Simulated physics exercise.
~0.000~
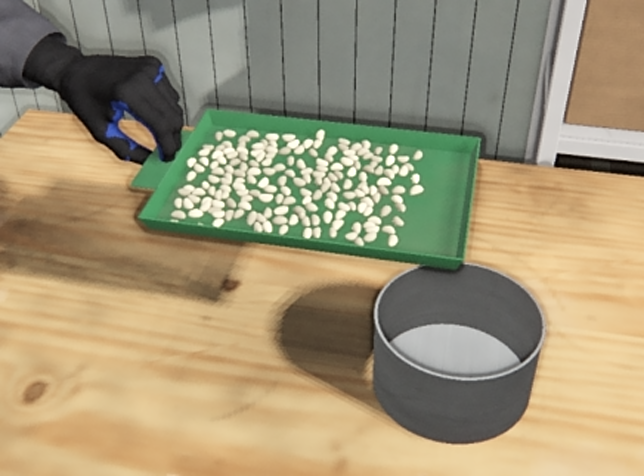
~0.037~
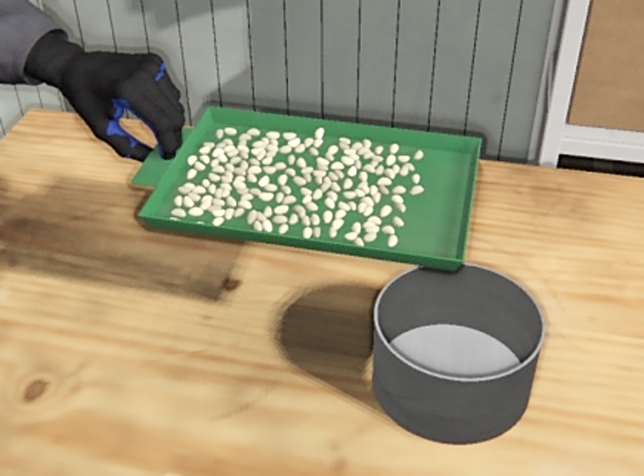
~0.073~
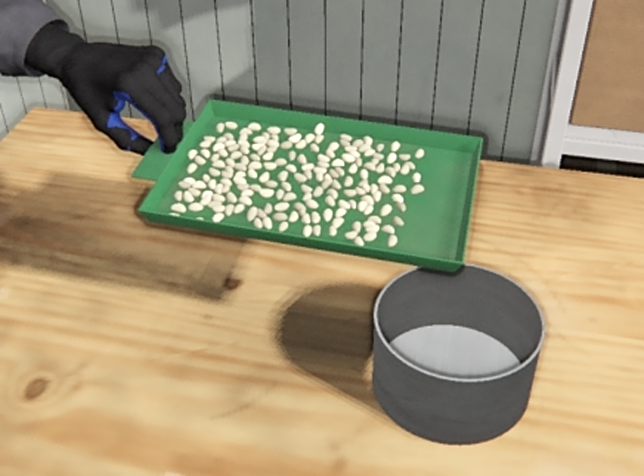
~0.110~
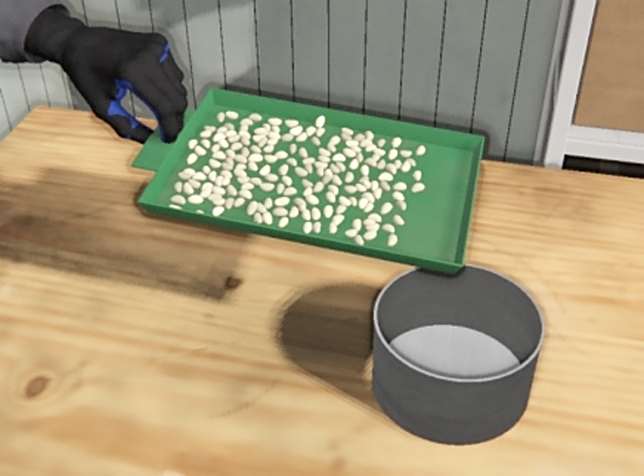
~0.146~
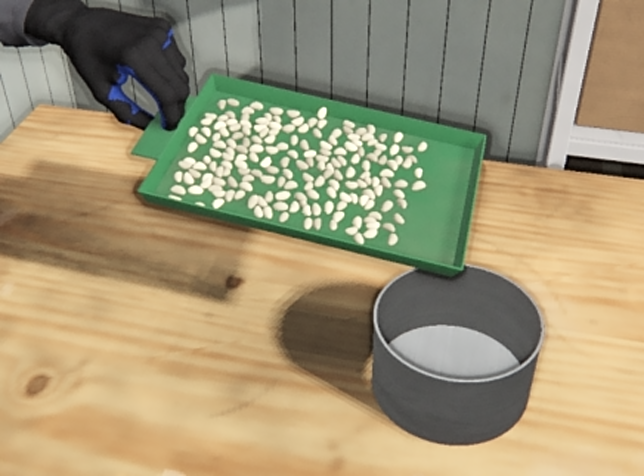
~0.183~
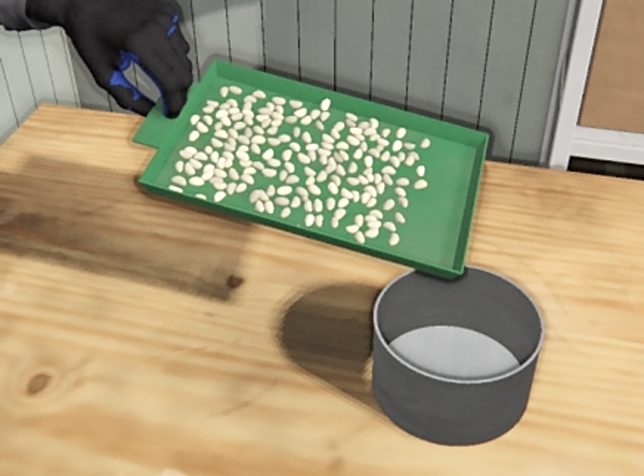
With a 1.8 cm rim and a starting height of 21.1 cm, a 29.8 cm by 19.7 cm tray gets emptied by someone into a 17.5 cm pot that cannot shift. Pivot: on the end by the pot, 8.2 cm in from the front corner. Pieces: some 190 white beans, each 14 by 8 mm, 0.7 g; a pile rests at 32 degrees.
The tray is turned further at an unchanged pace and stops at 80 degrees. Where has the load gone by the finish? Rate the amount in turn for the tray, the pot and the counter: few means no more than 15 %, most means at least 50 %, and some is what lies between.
Tray: Few; pot: Most; counter: Some.
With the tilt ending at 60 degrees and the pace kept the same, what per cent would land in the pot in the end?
Around 50 per cent, then.
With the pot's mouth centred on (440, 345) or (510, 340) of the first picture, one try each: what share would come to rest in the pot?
Estimates: 95 in a hundred and 95 in a hundred.
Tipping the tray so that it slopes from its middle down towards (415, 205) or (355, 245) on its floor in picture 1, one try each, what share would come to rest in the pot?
About 60 and 70 per cent.
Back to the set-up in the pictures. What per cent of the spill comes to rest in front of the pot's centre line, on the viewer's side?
About 90 per cent.
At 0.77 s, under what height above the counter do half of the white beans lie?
Roughly 20 centimetres.
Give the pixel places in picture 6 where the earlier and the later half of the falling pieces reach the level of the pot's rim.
The first half passes near (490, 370) and the second half near (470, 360).
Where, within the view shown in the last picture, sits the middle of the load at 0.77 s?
The middle of the load should be at about (463, 285) by then.
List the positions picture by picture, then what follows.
Tray tilt 0 degrees, front corners at (148, 214) and (457, 254); middle of the pieces at (299, 183); pot at (459, 316), in the first picture.
Tray tilt 1 degrees, front corners at (148, 212) and (457, 255); middle of the pieces at (300, 182), in the second picture.
Tray tilt 2 degrees, front corners at (148, 207) and (456, 257); middle of the pieces at (300, 178), in the third picture.
Tray tilt 5 degrees, front corners at (148, 198) and (456, 260), lowest corner right front; middle of the pieces at (301, 173), in the fourth picture.
Tray tilt 8 degrees, front corners at (148, 188) and (456, 263), lowest corner right front; middle of the pieces at (302, 166), in the fifth picture.
Tray tilt 12 degrees, front corners at (149, 178) and (456, 266), lowest corner right front; middle of the pieces at (304, 159); pot at (458, 318). The tray's pace is about 95 degrees a second, in the sixth picture.
After 0.53 s, tilt 45 degrees; the tray holds 100 %, the pot 0 %.
After 0.77 s, tilt 67 degrees; the tray holds 55 %, the pot 5 %.
After 1.11 s, tilt 80 degrees; the tray holds 5 %, the pot 70 %.
By 2.3 s all is still; tray 0 %, pot 75 %, counter 25 %.
